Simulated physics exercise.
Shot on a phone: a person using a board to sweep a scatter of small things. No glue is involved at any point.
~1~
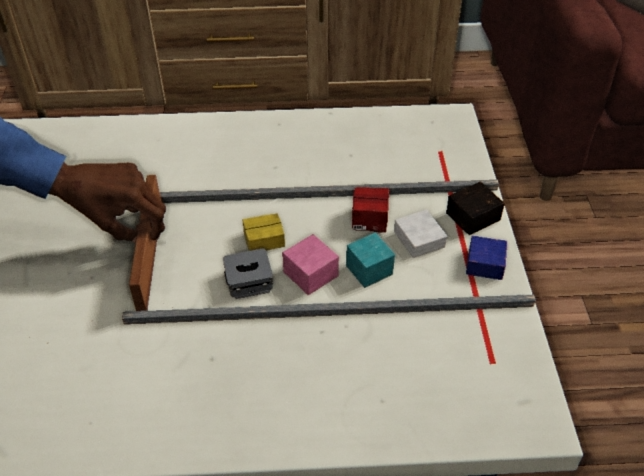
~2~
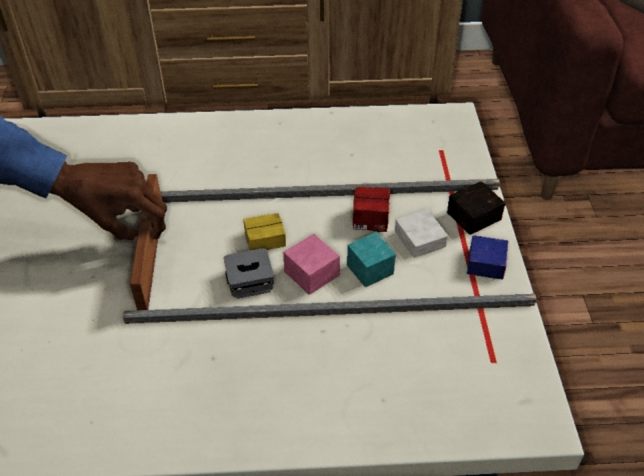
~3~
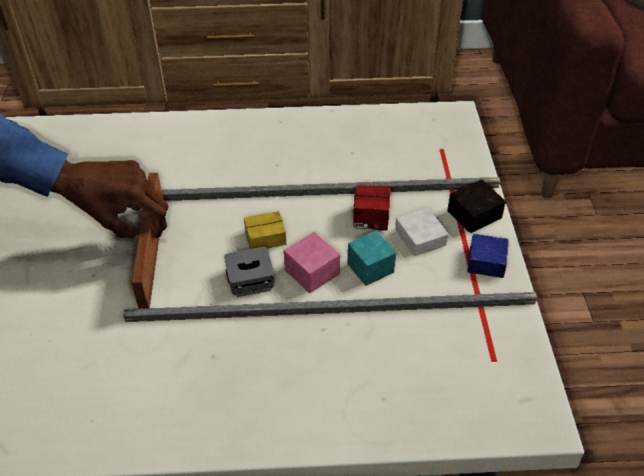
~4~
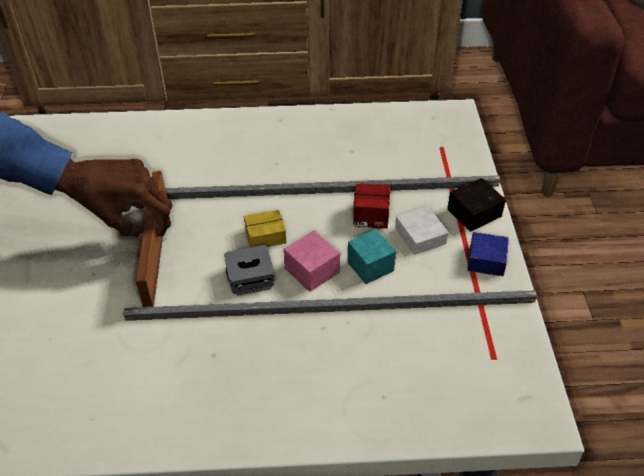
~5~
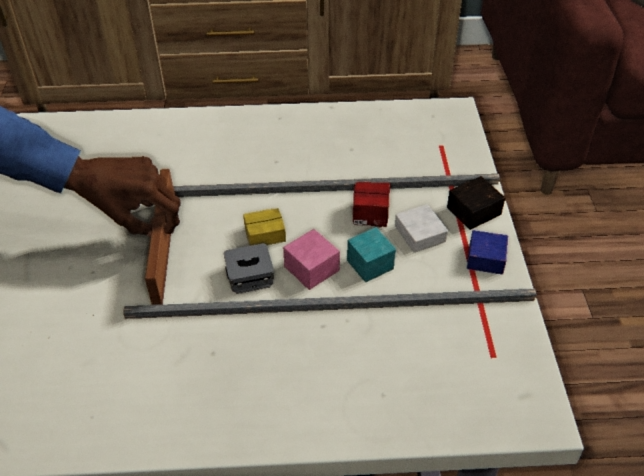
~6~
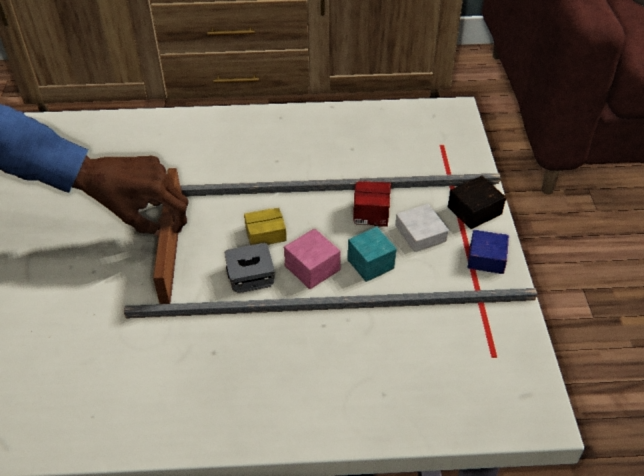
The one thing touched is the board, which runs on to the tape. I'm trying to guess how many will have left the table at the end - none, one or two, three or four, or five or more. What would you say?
I would say five or more.
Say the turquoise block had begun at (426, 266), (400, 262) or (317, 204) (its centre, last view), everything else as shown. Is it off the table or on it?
One after another: It is gone, then is gone, then is safe.
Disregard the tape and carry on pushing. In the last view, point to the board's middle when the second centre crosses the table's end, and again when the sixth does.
At roughly (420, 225), then roughly (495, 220).
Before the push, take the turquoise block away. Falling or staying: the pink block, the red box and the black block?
Well, the pink block winds up down, the red box is still there, and the black block winds up down.
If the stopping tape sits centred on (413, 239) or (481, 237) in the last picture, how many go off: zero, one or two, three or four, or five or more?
At the first spot it would be one to two, and at the second at least five.
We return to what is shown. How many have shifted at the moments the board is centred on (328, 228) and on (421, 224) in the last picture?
The count reaches 6 first and 8 second.
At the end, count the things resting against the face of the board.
Looks like 3 of them, all told.
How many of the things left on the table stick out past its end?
Overhang count: 0.
Soon after, none off yet; black block at rest near (476, 202); blue block at rest near (488, 252); white block at rest near (421, 228).
Then, none off yet; black block at rest near (476, 202); blue block moved a little near (506, 249); white block moved a little near (436, 225).
By the end, the number that fall off is five or more; fallen, pink block, turquoise block, white block, blue block and black block.
